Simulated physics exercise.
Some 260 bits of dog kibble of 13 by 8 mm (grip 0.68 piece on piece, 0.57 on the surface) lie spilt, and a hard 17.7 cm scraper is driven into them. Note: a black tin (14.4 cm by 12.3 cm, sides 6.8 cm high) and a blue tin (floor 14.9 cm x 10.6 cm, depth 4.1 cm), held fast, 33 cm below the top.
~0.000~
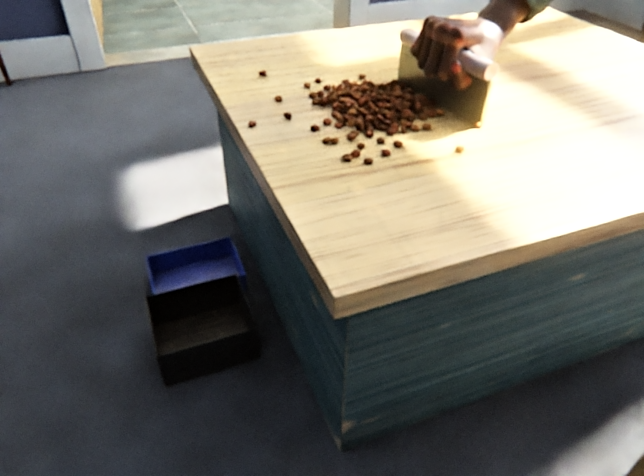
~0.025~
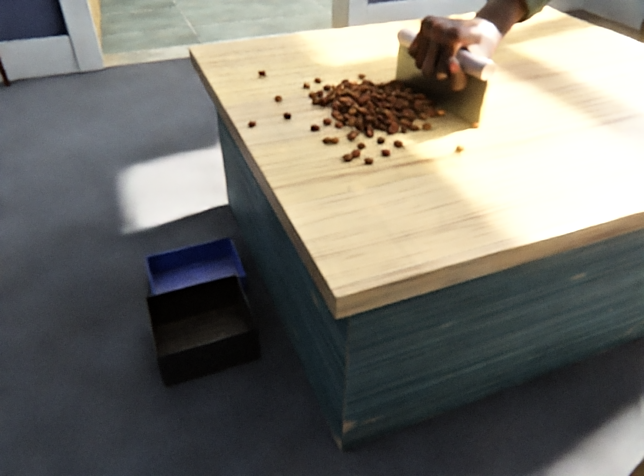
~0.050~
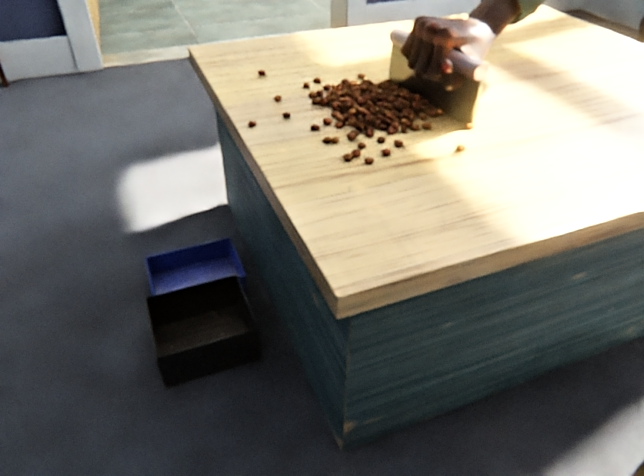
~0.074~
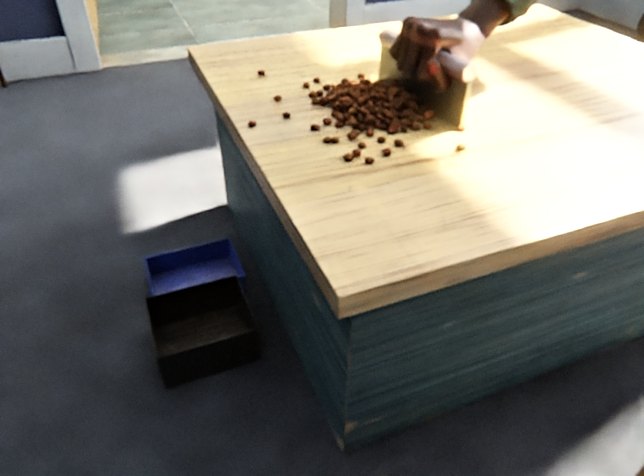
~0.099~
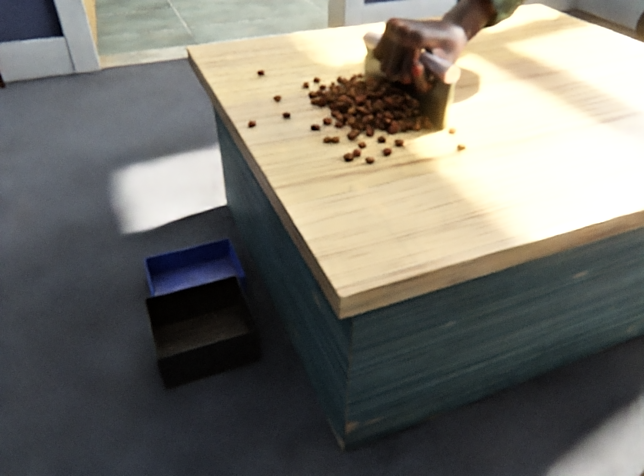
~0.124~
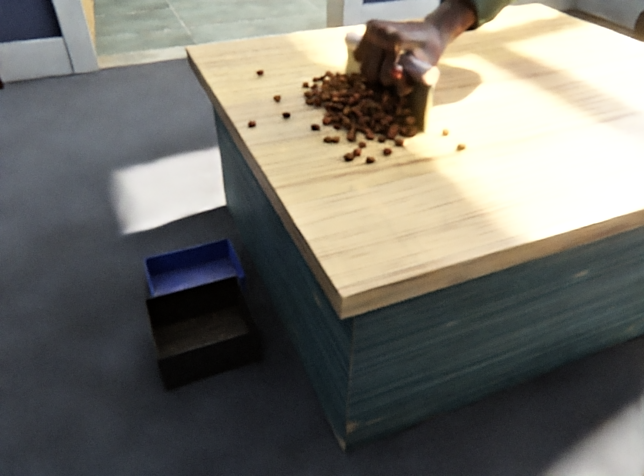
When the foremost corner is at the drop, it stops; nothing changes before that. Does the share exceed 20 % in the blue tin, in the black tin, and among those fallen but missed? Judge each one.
Blue tin: Does not; black tin: Does not; fallen but missed: Exceeds it.
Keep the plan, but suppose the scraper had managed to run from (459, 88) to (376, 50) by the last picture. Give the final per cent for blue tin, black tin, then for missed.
In the end the blue tin holds 30 per cent, the black tin holds 25 per cent, and 10 per cent has missed.
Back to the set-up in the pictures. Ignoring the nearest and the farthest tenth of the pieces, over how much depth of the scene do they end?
That comes to roughly 30 cm.
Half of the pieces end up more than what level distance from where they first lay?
About 46 cm.
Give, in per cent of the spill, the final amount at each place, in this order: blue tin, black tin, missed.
Per cent at rest - blue tin: 5; black tin: 10; missed: 65.
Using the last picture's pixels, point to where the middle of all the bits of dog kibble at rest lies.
The middle settles close to (94, 357).
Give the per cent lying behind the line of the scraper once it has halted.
About 15 in a hundred.
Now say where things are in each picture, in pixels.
Scraper from (488, 88) to (403, 49); moved 0.0 cm; 0 pieces shifted; middle of the spill at (374, 97); black tin at (200, 312); blue tin at (195, 265), in the first picture.
Scraper from (486, 88) to (401, 49); moved 0.4 cm; 0 pieces shifted; middle of the spill at (374, 97), in the second picture.
Scraper from (478, 88) to (394, 50); moved 1.4 cm; 23 pieces shifted; middle of the spill at (374, 96), in the third picture.
Scraper from (467, 89) to (383, 50); moved 3.2 cm; 68 pieces shifted; middle of the spill at (373, 96), in the fourth picture.
Scraper from (450, 91) to (368, 52); moved 5.7 cm; 172 pieces shifted; middle of the spill at (372, 88), in the fifth picture.
Scraper from (430, 93) to (349, 54); moved 8.5 cm; 239 pieces shifted; middle of the spill at (359, 92); black tin at (200, 314); blue tin at (194, 267). Its speed is about 1.15 m/s, heading 4 degrees away from the viewer, in the sixth picture.
After 0.27 s, scraper 25 cm from its start, spill 25 cm wide; still on top 100 %.
After 0.41 s, scraper 27 cm from its start, spill 29 cm wide; off the edge, not caught 75 %, still on top 25 %.
Then, at 0.54 s, scraper 27 cm from its start, spill 31 cm wide; black tin 5 %, off the edge, not caught 70 %, still on top 20 %.
At rest (1.6 s), black tin 10 %, blue tin 5 %, fallen but missed 65 %, still on top 20 %.
